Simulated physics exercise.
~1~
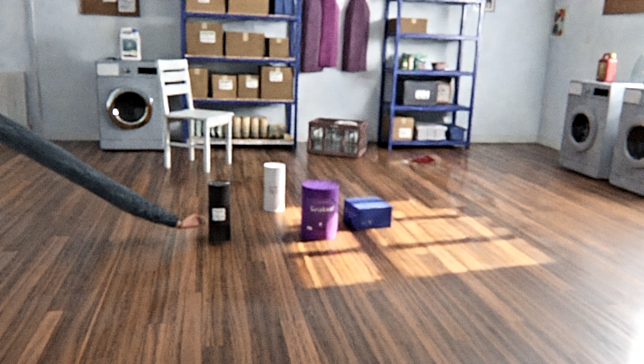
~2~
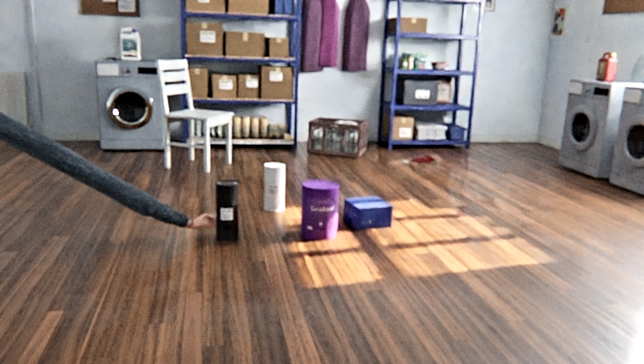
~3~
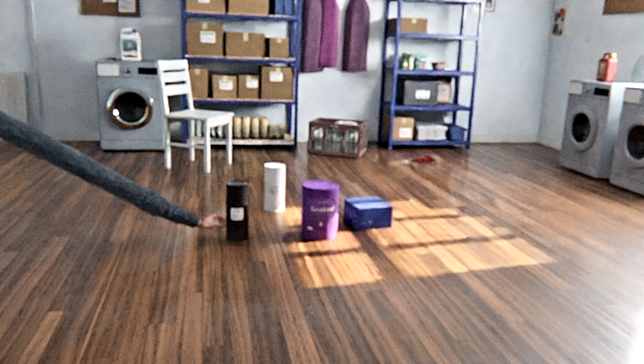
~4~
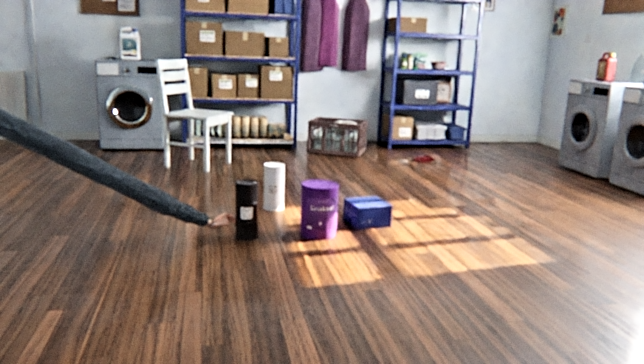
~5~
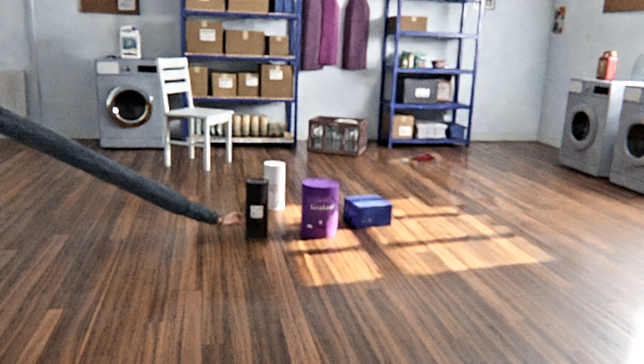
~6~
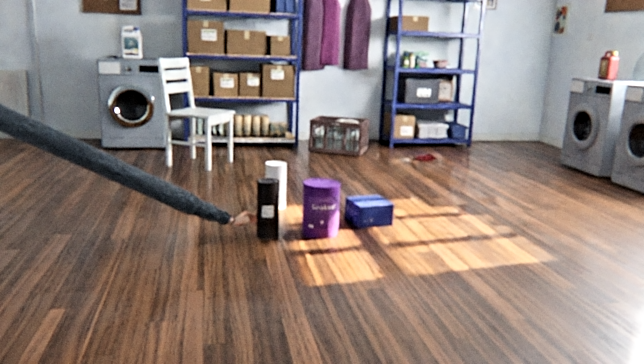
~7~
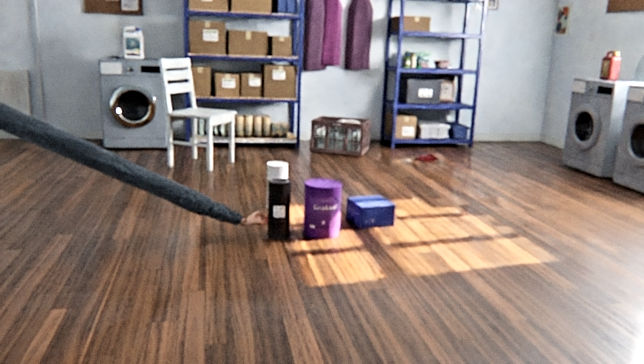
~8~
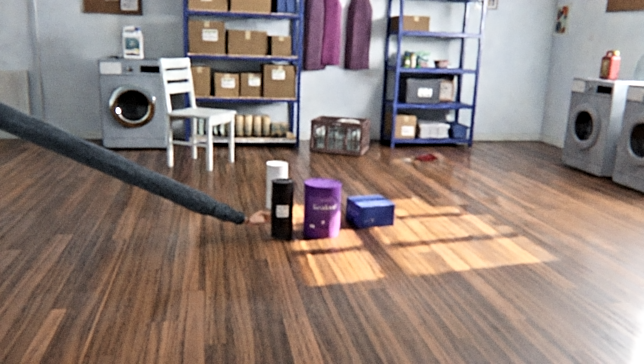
A long, dark-sleeved arm slowly pushed a black canister to the right across a wooden floor, passing in front of a white canister, until it stood upright close beside a purple pail, while the pail, white canister and blue box stayed put.
